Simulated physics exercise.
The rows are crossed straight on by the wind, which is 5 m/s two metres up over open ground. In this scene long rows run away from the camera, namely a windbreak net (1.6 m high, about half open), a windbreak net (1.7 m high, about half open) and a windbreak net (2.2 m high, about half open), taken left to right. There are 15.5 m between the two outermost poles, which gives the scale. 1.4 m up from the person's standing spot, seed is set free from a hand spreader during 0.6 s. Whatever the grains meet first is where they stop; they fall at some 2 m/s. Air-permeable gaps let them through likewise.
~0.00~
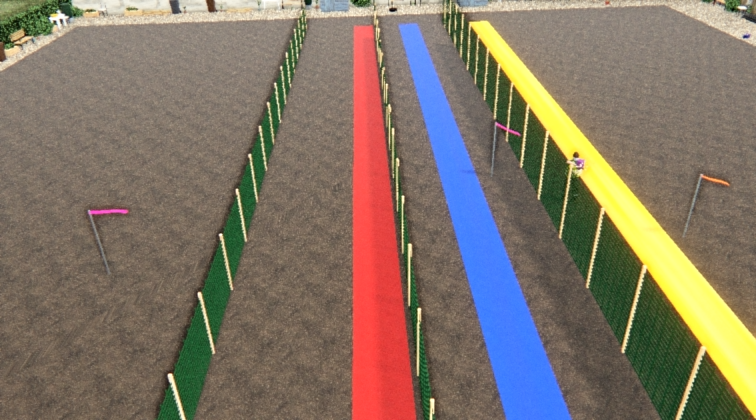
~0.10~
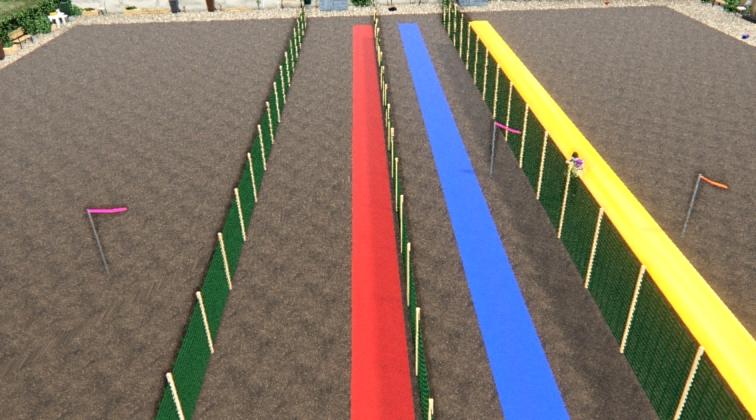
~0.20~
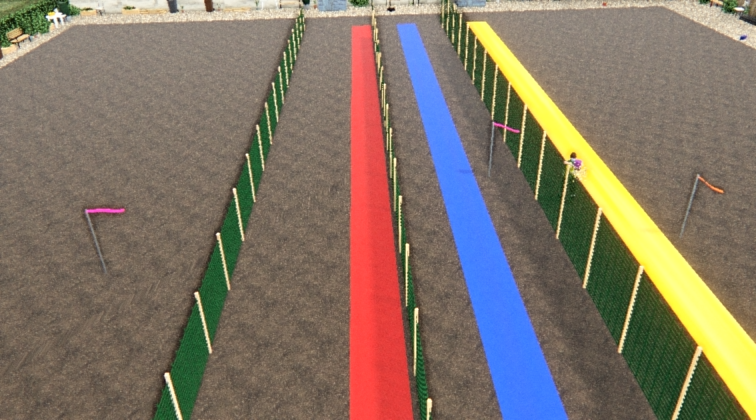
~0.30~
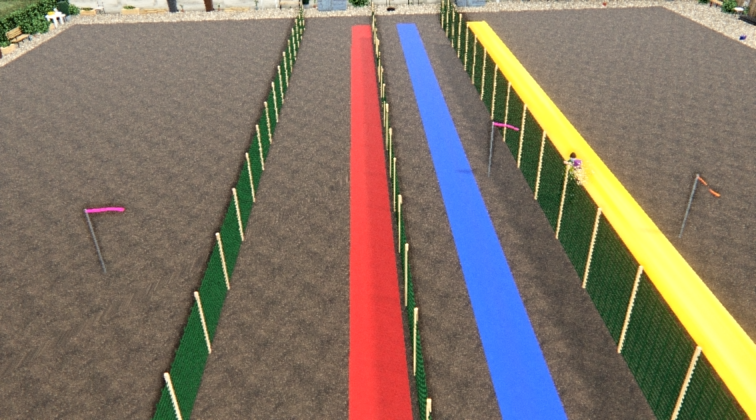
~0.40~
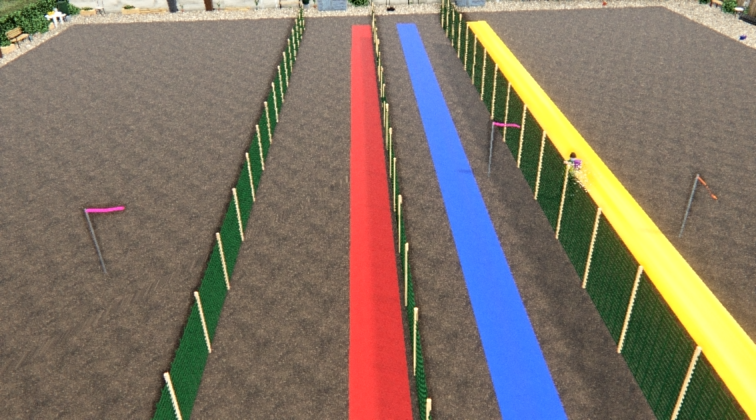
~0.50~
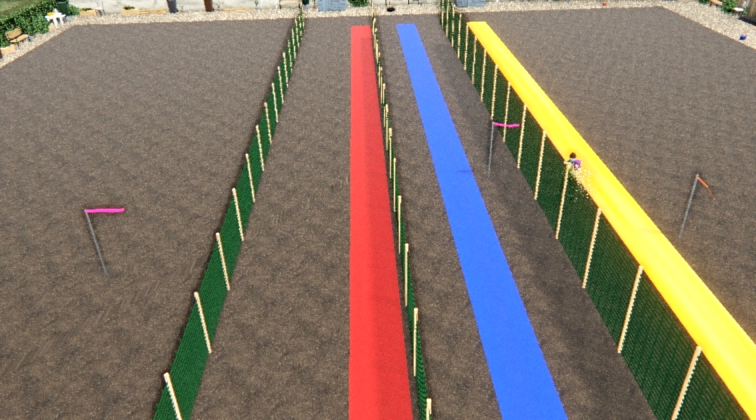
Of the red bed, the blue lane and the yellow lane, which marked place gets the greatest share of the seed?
The yellow one.
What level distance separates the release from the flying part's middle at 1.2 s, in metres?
Roughly 0.5 m.
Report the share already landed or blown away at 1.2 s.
Near 50 %.
After 1.2 s, 7 % lies on the yellow lane, 0 % on the blue lane and 0 % on the red bed; 50 % has touched down or left; the middle of what still flies is 0.4 m above the low ground, near (594, 198).
After 2.0 s, 27 % lies on the yellow lane, 0 % on the blue lane and 0 % on the red bed; 94 % has touched down or left.
After 3.5 s, 31 % lies on the yellow lane, 0 % on the blue lane and 0 % on the red bed; 100 % has touched down or left.
After 8.0 s, 31 % lies on the yellow lane, 0 % on the blue lane and 0 % on the red bed; 100 % has touched down or left.
After 45.0 s, 31 % lies on the yellow lane, 0 % on the blue lane and 0 % on the red bed; 100 % has touched down or left.
